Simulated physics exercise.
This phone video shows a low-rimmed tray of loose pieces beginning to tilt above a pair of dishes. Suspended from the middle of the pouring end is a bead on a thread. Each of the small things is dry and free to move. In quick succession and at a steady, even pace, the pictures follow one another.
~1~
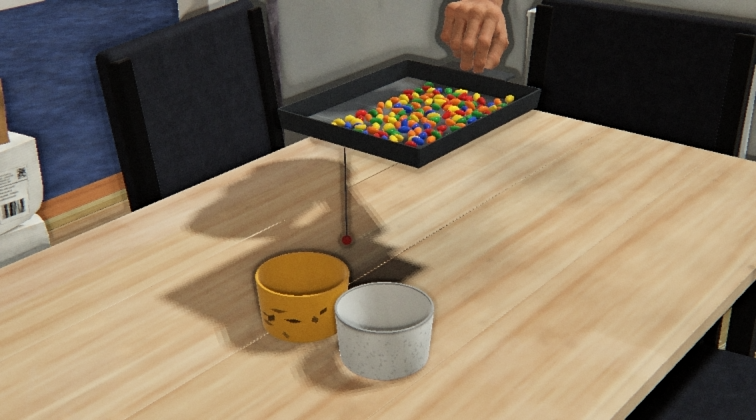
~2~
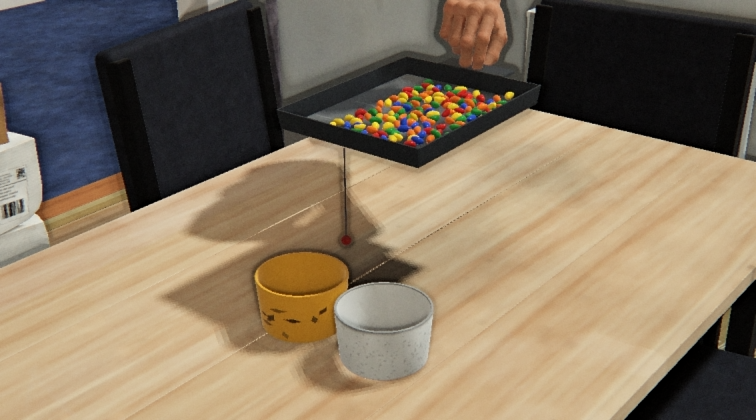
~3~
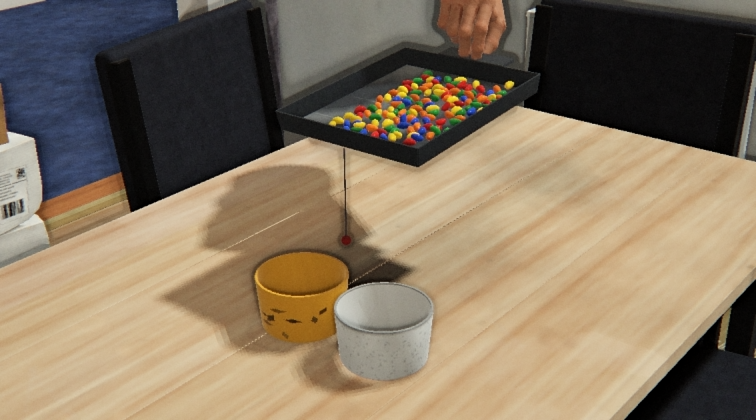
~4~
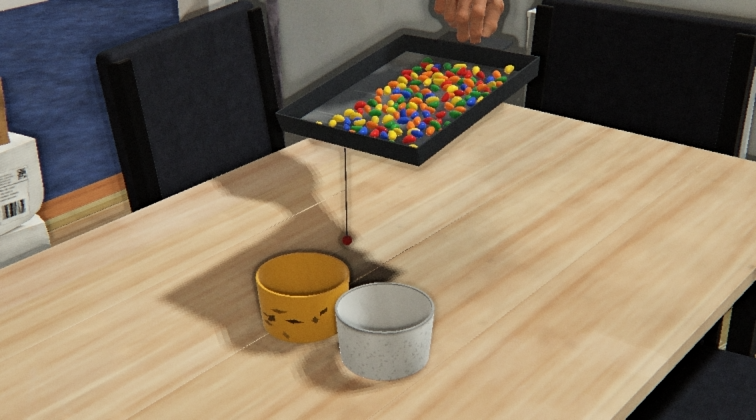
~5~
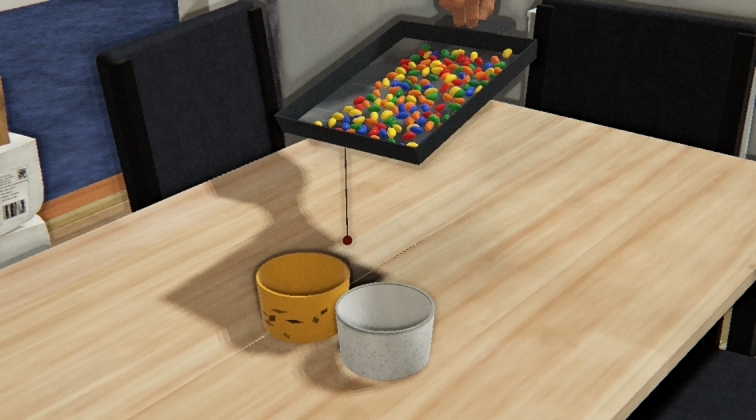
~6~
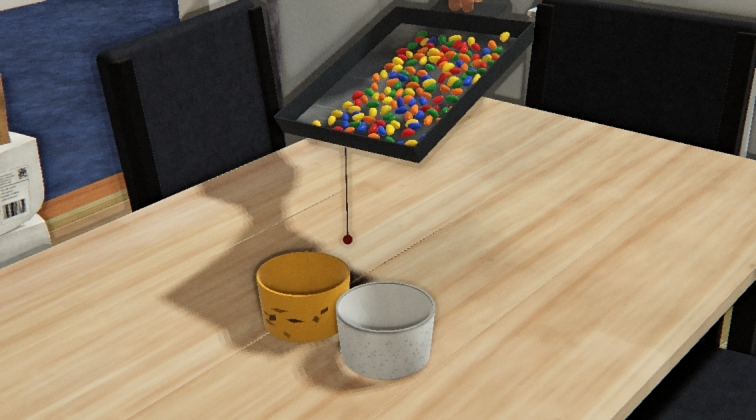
A black tray of colorful jelly beans sits nearly level above a mustard dish and a pale speckled dish on a wooden table, a hand behind it. Its far side then rises steadily, tilting the tray toward the dishes, while the dark red bead hangs almost still on its thread.
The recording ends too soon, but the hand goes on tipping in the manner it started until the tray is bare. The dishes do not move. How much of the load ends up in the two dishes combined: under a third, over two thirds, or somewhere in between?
Looks to me like the dishes keep one to two parts in three.
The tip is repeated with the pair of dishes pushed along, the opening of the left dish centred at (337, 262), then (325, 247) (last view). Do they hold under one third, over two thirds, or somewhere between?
For the first spot it's below one third, and for the next one it's less than a third.
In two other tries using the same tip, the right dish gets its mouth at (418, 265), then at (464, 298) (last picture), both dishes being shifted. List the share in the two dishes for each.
The first gives 0 %, the second 0 %.
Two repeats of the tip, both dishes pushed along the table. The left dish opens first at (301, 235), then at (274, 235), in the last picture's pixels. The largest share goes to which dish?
Well, the first time it's the one placed on the left, and the second time it's the one placed on the left.
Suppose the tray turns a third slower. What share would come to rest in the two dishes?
Around 60 percent.
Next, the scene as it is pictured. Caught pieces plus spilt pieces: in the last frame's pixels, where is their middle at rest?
Roughly pixel (285, 313).
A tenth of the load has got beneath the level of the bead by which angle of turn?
About 100 degrees.
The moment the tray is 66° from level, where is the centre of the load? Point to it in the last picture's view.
Somewhere about pixel (345, 110).
Shortly afterwards, tray tipped steeply; all but a few on the tray; only a few in the air.
Next, tray tipped past a quarter turn; the bulk on the tray; only a few in the right dish; only a few in the left dish; a little outside both; only a few in the air.
Some moments later, tray tipped past a quarter turn; a little in the right dish; near half in the left dish; near half outside both.
In the end, tray tipped past a quarter turn; a little in the right dish; near half in the left dish; near half outside both.
